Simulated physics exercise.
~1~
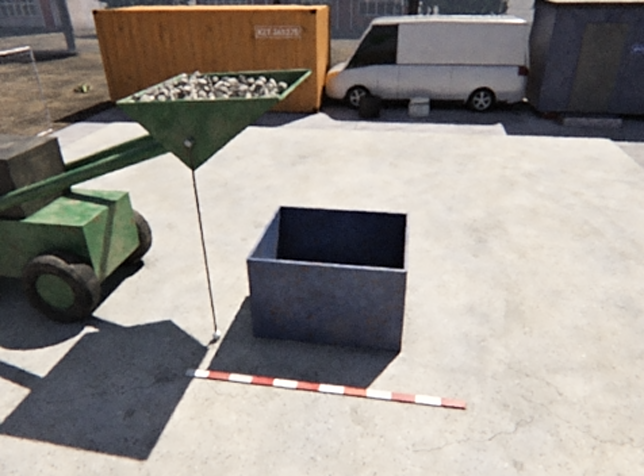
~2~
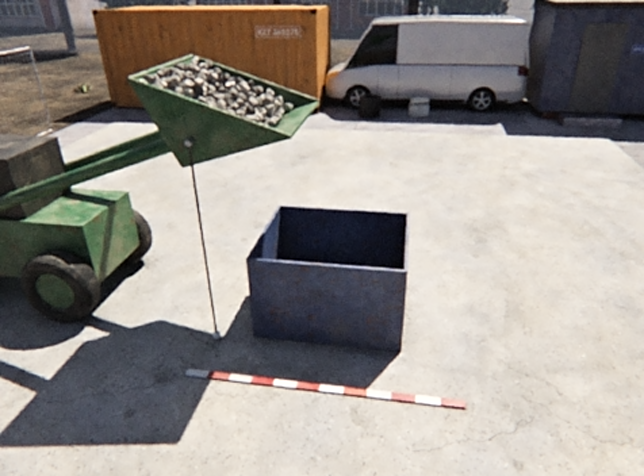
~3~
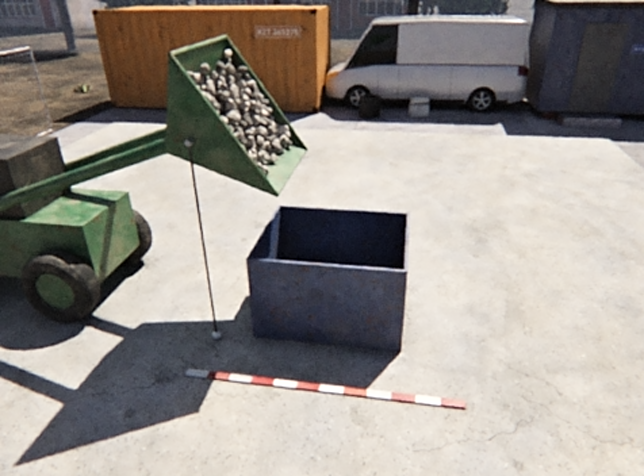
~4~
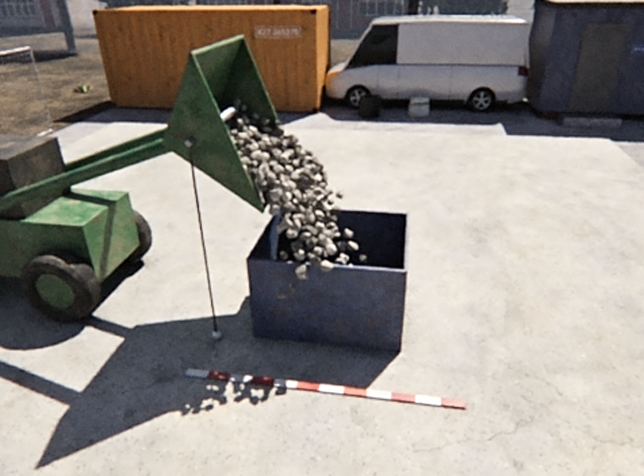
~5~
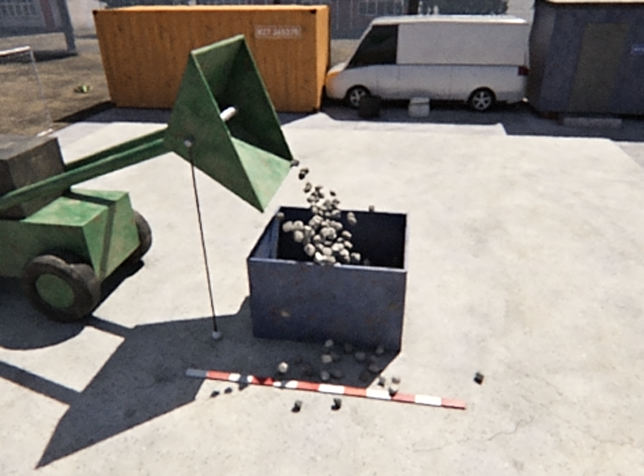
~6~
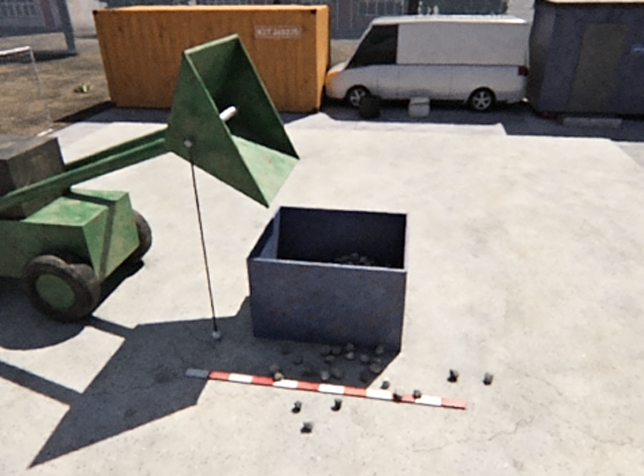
A green loader tilted its raised bucket forward and tipped a load of grey stones to the right into a dark open bin, emptying the bucket; most landed inside, but some ended up scattered on the concrete in front, around a red and white striped strip.
